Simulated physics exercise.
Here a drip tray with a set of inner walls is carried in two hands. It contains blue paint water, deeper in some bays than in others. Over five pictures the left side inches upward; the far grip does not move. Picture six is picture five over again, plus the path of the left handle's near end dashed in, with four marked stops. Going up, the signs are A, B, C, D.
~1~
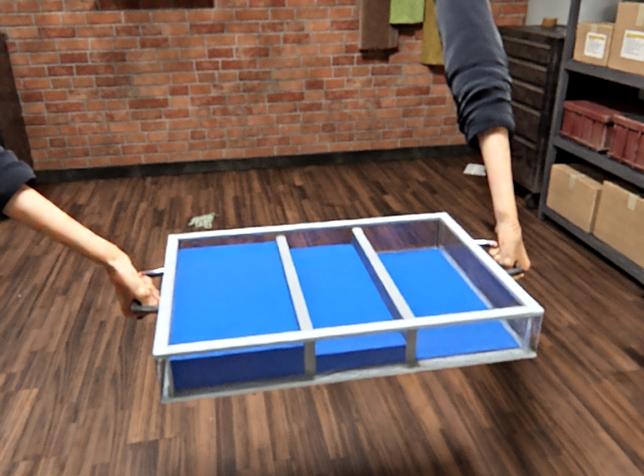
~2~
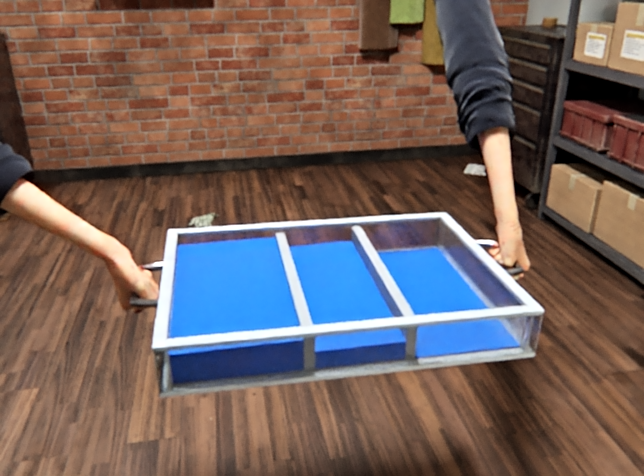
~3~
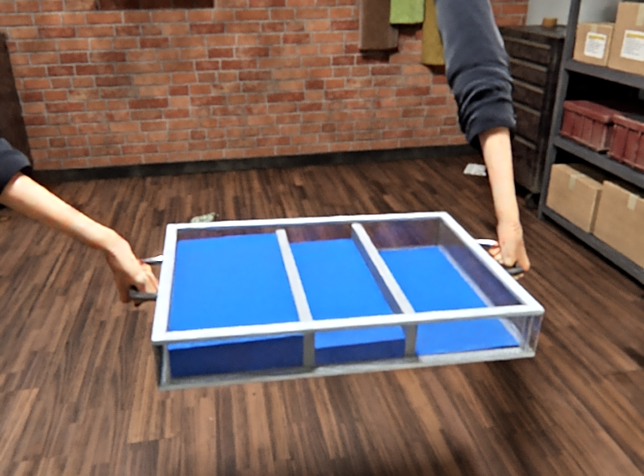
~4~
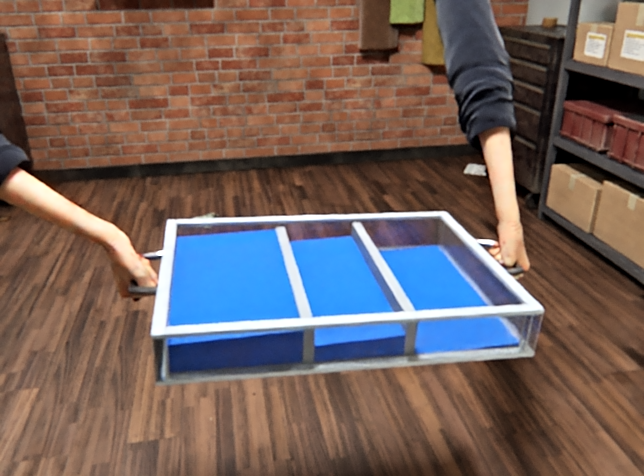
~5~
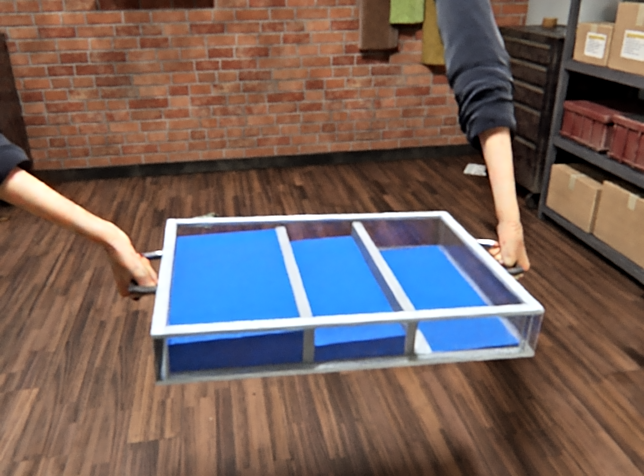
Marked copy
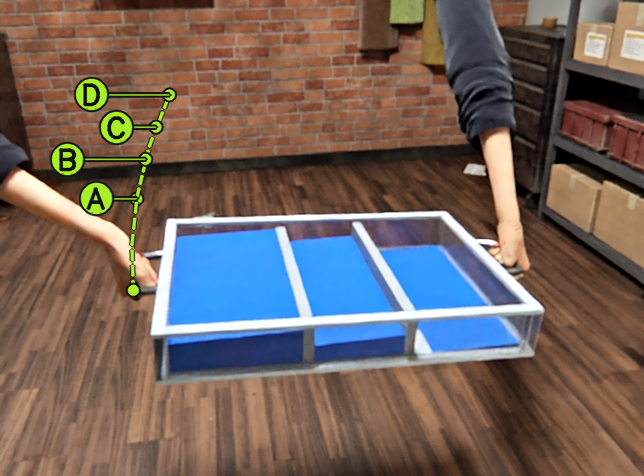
A clear divided tray of blue liquid tilting slightly down to the right as two hands hold its handles, the left rising a little.
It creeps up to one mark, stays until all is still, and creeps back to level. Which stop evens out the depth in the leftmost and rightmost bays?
B.
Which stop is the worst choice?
D.
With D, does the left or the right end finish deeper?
The right one.
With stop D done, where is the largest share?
That is the right bay.
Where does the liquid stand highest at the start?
That is the left bay.
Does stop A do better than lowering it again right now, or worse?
Better.
In lime, A at (136, 198); B at (145, 159); C at (156, 127); D at (169, 94).
With A, the left end bay stands much deeper than the other; nothing spills.
With B, the two end bays stand about equally deep; nothing spills.
With C, the right end bay stands much deeper than the other; about 2 % goes over the rim.
With D, the right end bay stands much deeper than the other; about 18 % goes over the rim.
